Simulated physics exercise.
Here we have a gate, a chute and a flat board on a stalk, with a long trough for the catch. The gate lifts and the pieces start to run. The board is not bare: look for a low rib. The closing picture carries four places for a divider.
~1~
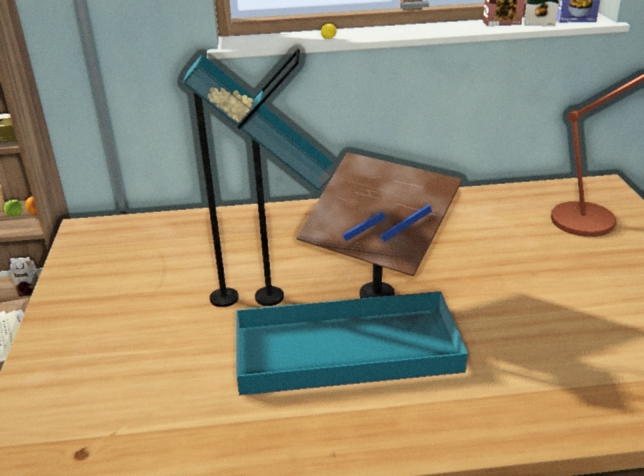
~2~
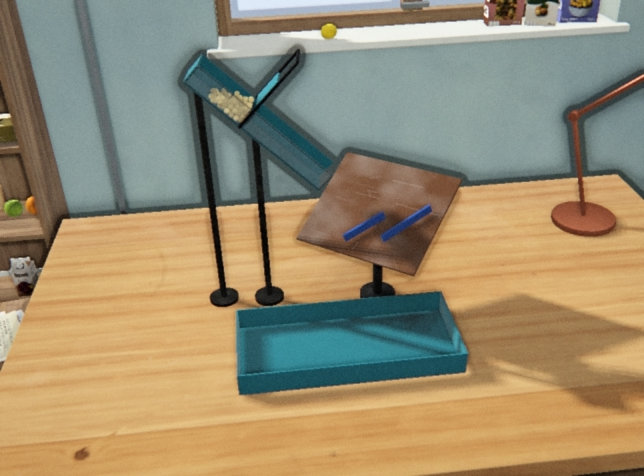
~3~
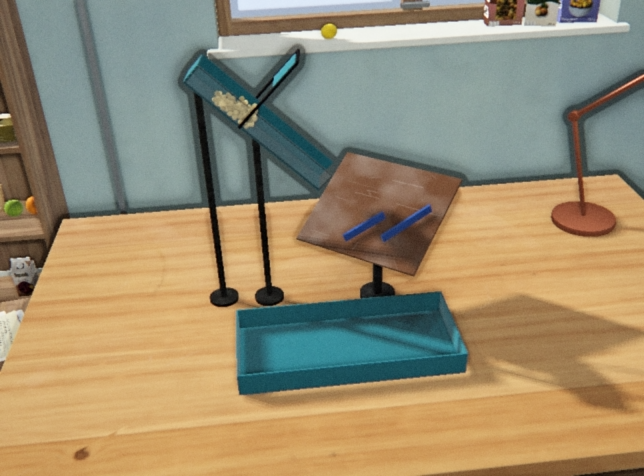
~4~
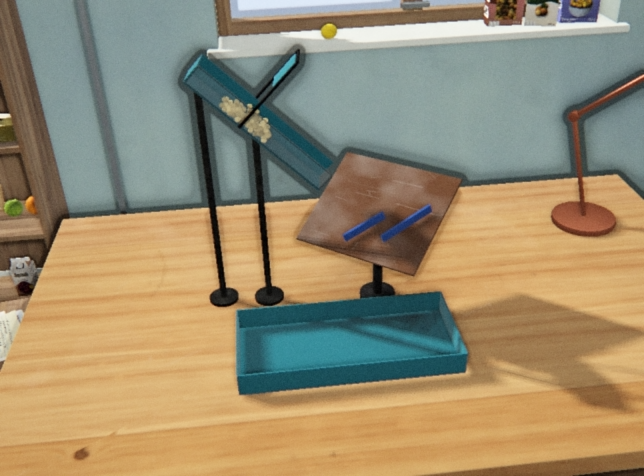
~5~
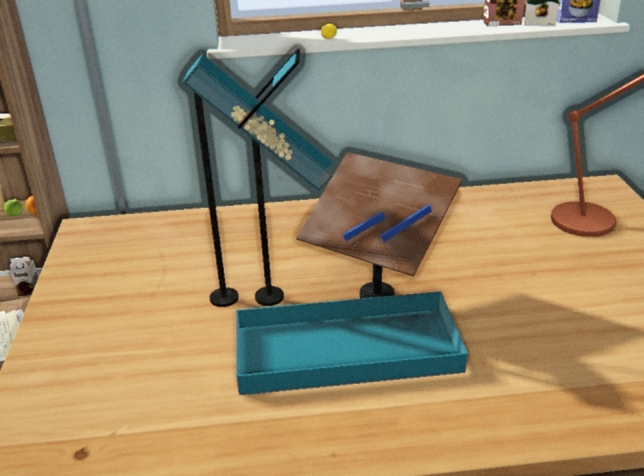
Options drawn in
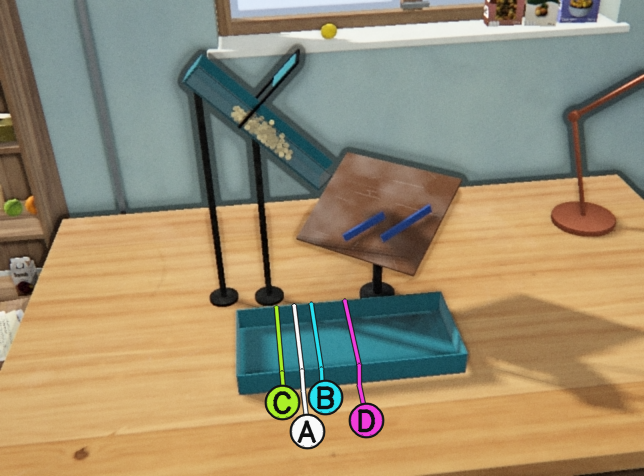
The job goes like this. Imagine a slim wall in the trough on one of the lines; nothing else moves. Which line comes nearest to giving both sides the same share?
The best line is B.
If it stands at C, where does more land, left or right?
Right.
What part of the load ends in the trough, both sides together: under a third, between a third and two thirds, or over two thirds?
Over two thirds.
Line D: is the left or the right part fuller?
The left side.
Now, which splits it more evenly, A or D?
The answer is A.
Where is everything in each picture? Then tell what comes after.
In the first picture, load behind the gate at (233, 104), soya beans; lip of the chute at (319, 183), sloping fairly steeply.
In the second picture, middle of the board at (378, 209), tilted fairly steeply; middle of its low edge at (352, 256); of its high edge at (402, 165).
In the third picture, front corners of the trough at (237, 376) and (467, 353), empty; front of the load at (255, 118).
In the fourth picture, middle of the load at (252, 120); its front at (269, 135), about a third of the way to the lip; rib from (383, 212) to (343, 235); rib from (430, 205) to (381, 236).
In the fifth picture, middle of the load at (264, 129); its front at (290, 152), about two thirds of the way to the lip.
On the marked copy, line A crosses the front rim at (301, 370); line B crosses the front rim at (321, 368); line C crosses the front rim at (281, 371); line D crosses the front rim at (359, 364).
For line A, of what is caught, about a quarter on the left of the divider, most on the right.
For line B, of what is caught, about two thirds on the left of the divider, about a third on the right.
For line C, of what is caught, a small part on the left of the divider, most on the right.
For line D, of what is caught, nearly all on the left of the divider, a small part on the right.
